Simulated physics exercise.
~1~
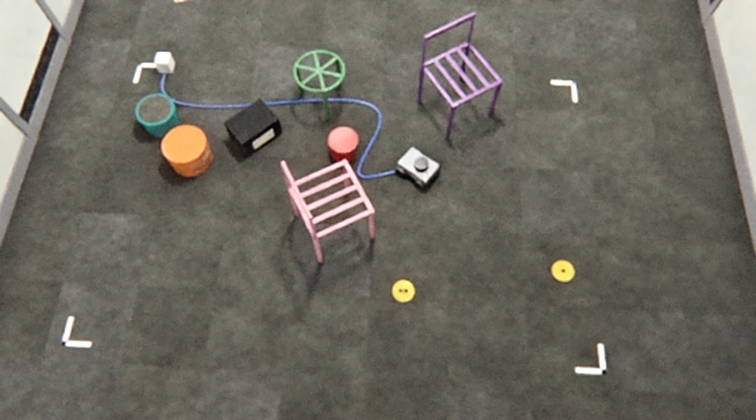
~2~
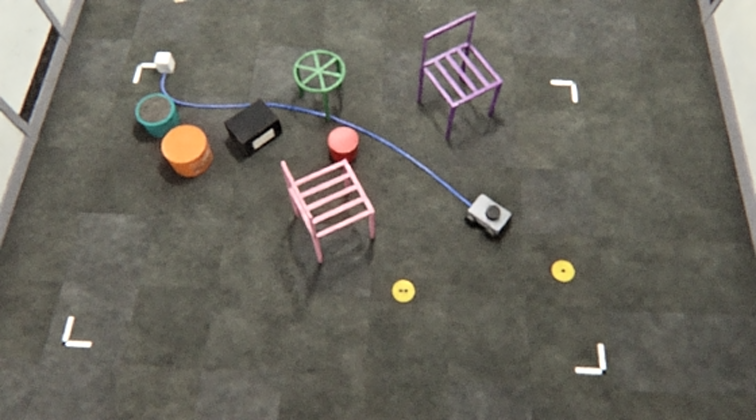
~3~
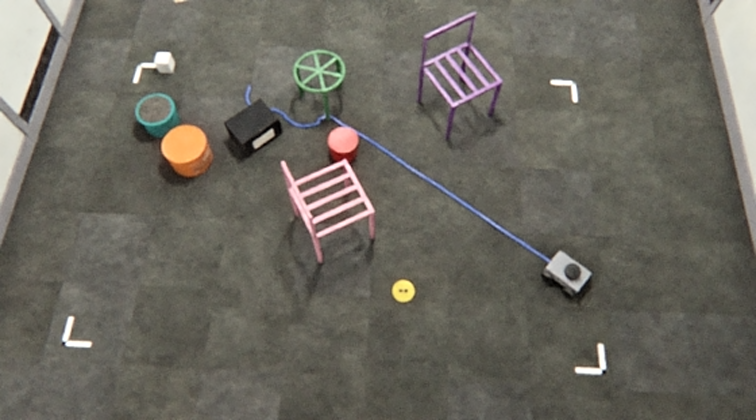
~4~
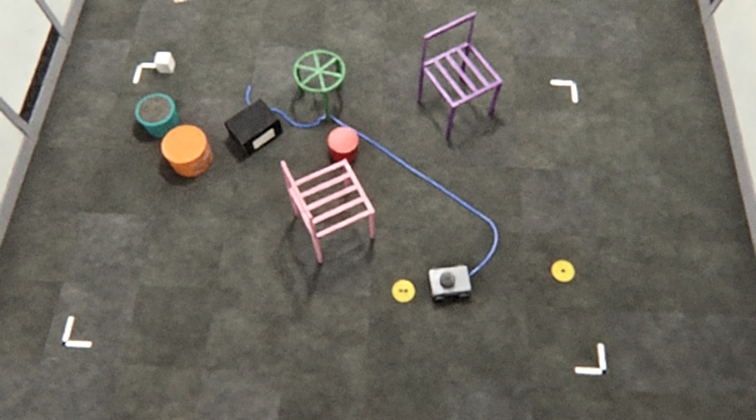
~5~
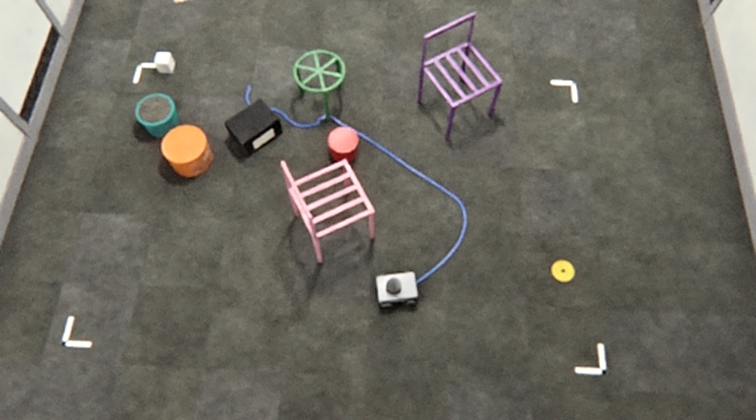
A purple chair stands at the upper right of a dark grey hallway floor seen from high above, with a pink chair near the middle, a green stool, a red bin, a black box, an orange bucket and a teal pot around it. A small grey cart trails a blue lead from a white socket at the upper left. The cart moves down and right, drawing the lead straighter, and the plug comes out as it reaches the right yellow mark. It then heads left, the lead curving behind, and ends over the other yellow mark, with the furniture and containers unmoved.
